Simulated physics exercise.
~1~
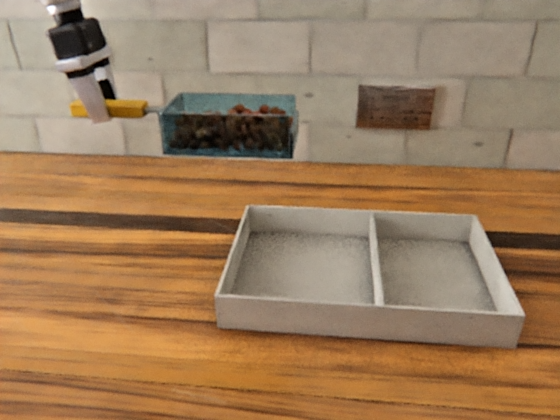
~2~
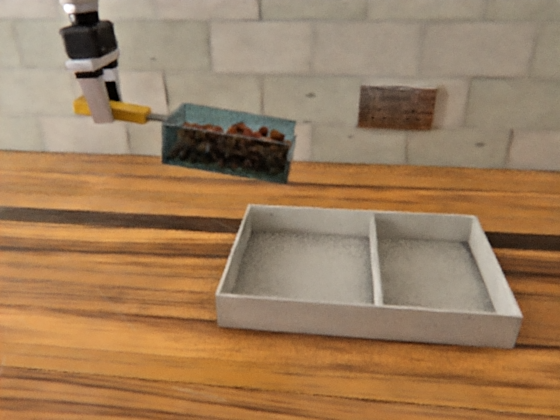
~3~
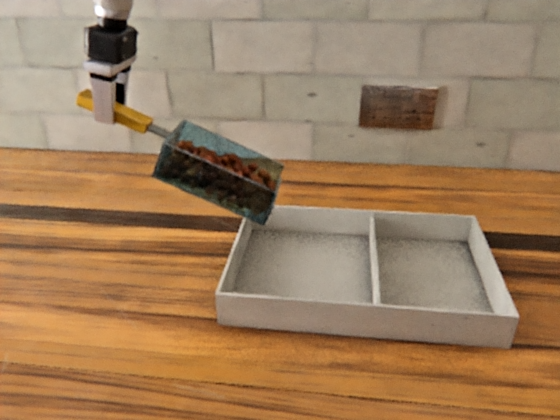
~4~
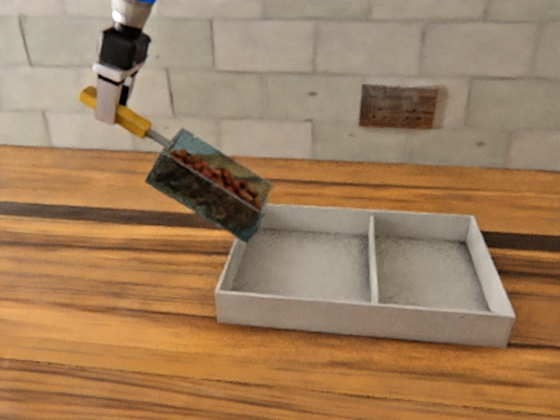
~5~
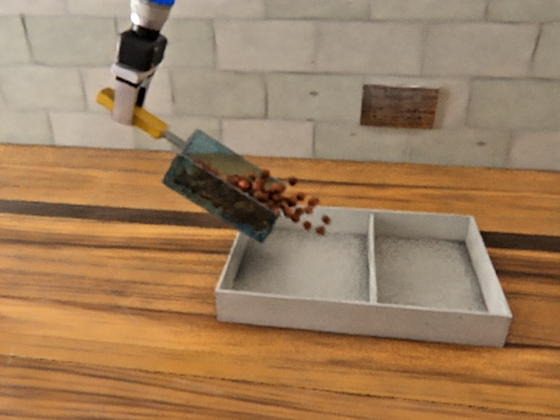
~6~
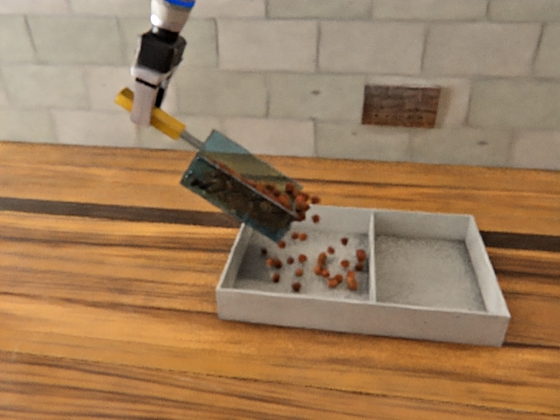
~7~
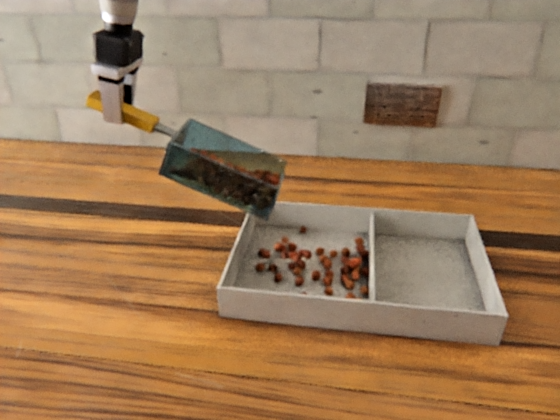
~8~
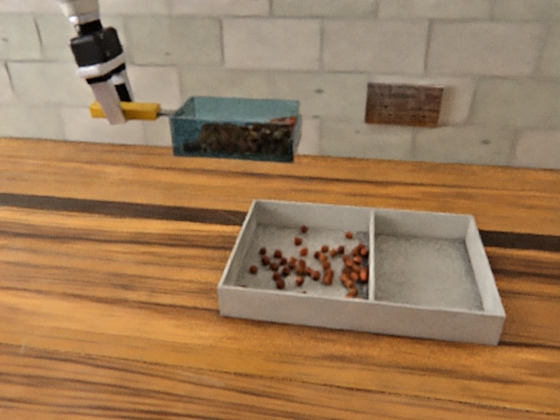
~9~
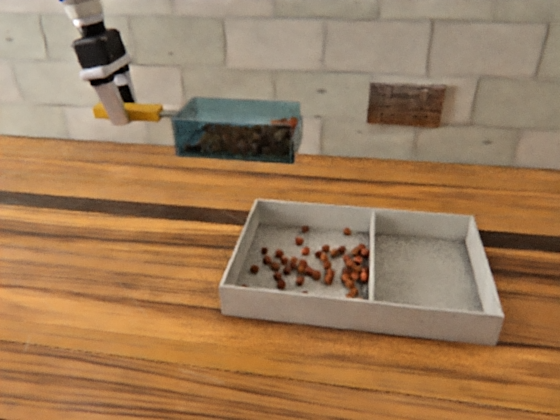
A robot gripper tilts a clear box, spills some hazelnuts into the tray's left compartment, and levels it.
